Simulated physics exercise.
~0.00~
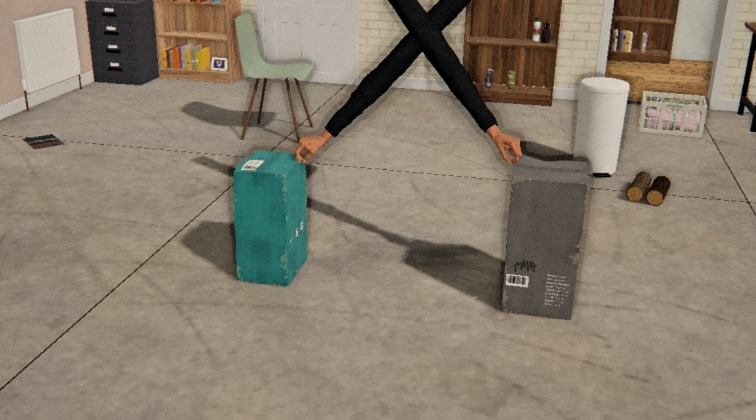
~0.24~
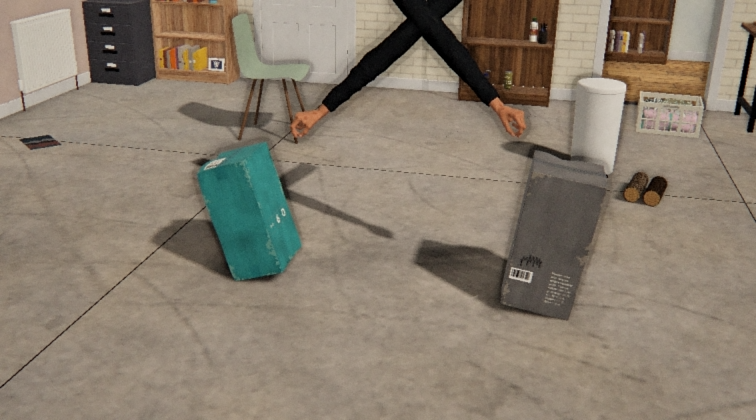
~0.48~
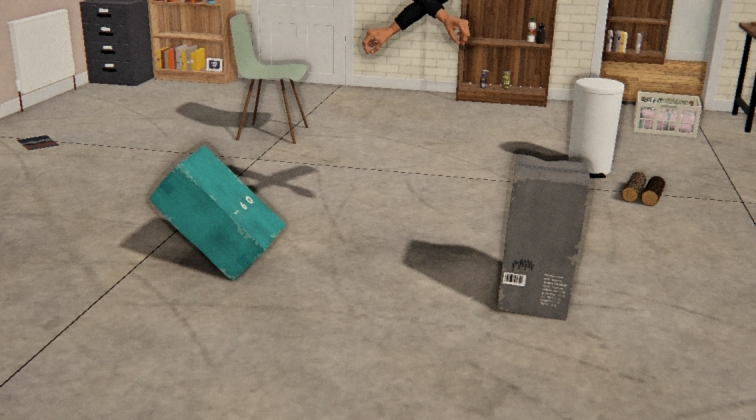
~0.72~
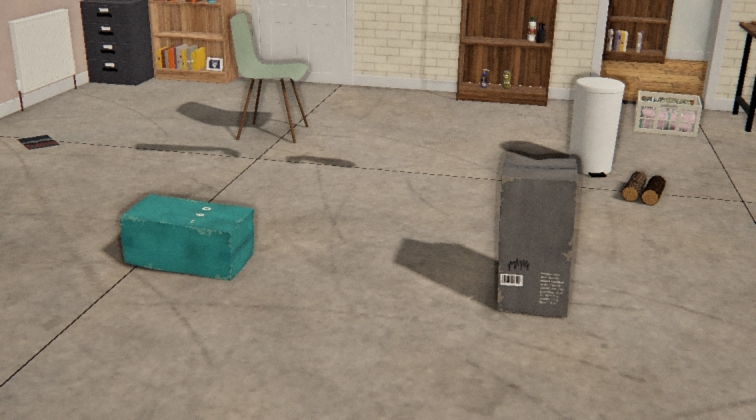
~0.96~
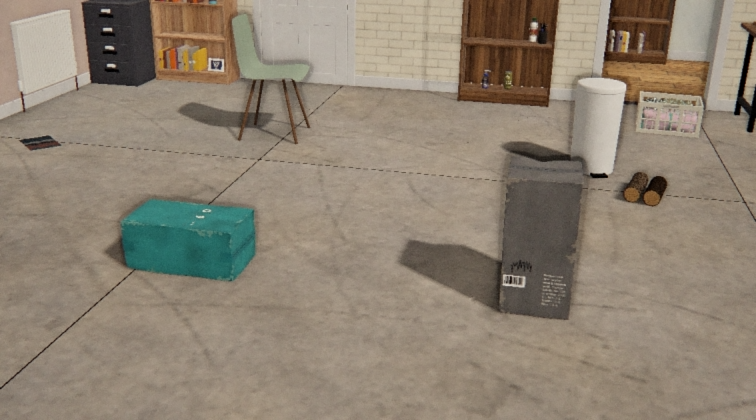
On a concrete floor, hands release two leaning parcels; turquoise topples left, grey rocks back upright.
